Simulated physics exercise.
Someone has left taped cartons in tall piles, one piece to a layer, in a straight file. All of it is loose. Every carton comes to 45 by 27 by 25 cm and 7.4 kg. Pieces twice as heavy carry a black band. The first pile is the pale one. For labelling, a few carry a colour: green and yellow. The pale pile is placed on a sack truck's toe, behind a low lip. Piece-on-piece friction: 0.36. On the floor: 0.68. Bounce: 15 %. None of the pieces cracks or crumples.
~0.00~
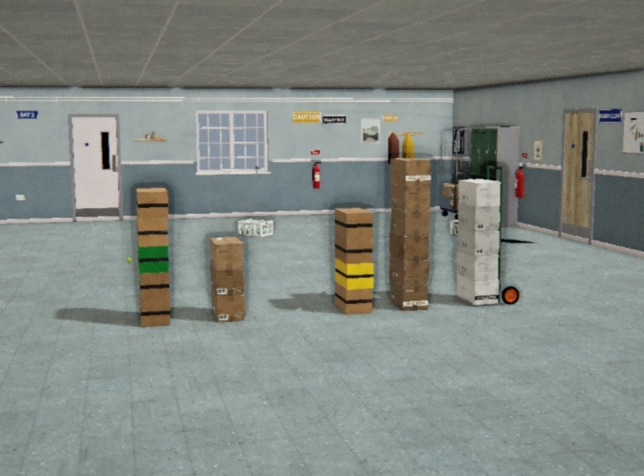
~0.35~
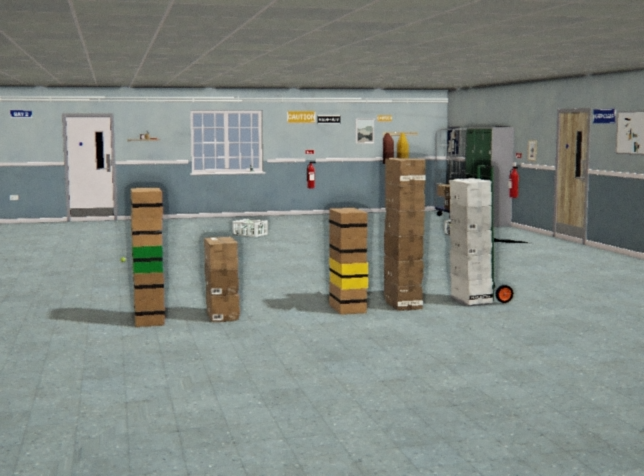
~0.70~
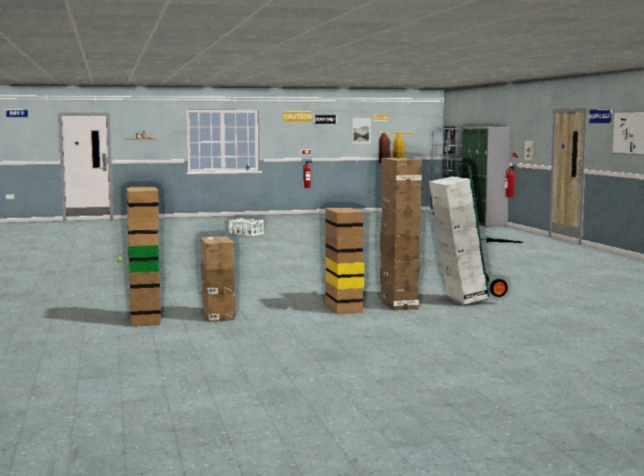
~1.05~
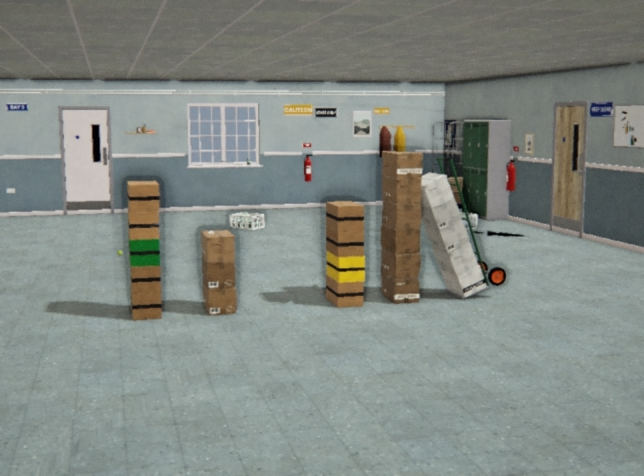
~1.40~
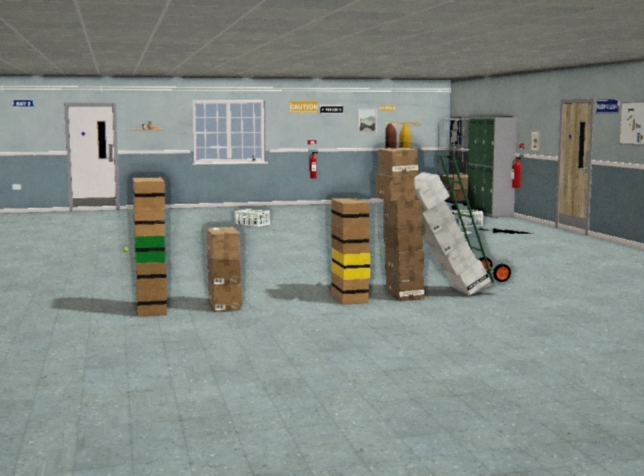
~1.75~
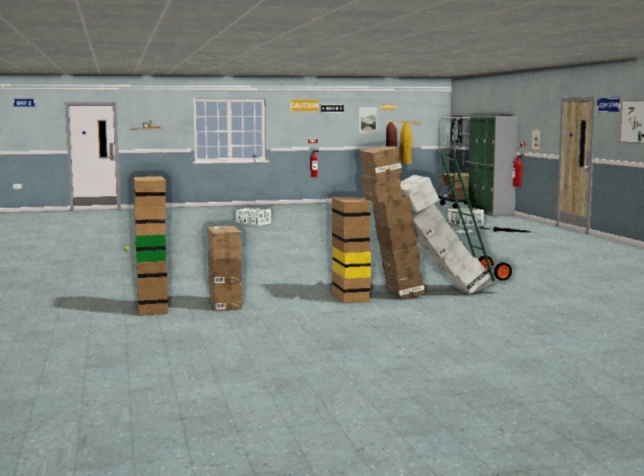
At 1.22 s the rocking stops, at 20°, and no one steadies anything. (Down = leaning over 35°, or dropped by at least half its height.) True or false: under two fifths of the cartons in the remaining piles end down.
False.
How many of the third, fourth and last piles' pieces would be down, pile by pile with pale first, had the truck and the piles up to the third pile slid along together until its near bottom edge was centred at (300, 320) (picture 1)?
Result: Third pile 4, fourth pile 3, last pile 4.
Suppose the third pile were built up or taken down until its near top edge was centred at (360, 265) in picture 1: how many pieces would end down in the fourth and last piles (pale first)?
You'd get fourth 2 and last 0.
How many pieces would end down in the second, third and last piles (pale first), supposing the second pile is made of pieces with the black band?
Second: 0; third: 0; last: 0.
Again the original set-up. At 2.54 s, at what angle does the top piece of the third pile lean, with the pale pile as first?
Roughly 20 degrees.
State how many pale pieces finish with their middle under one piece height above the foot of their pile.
2 pieces, pale ones.
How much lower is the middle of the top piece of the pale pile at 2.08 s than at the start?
Roughly 20 cm lower.
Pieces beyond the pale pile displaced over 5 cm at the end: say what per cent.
70 percent of them have shifted.
By 2.08 s, 5 of the pale pile down; none of the 18 other cartons down, 7 disturbed.
By 2.54 s, 5 of the pale pile down; 6 of the 18 other cartons down; yellow carton tilted 25°.
By 2.94 s, 5 of the pale pile down; 10 of the 18 other cartons down; yellow carton on its side.
When it is over (3.8 s), 5 of the pale pile down; 10 of the 18 other cartons down; yellow carton on its side; green carton unmoved. That is 56 per cent. In pixels of the last frame, middles, yellow carton near (300, 288), green carton near (149, 245).
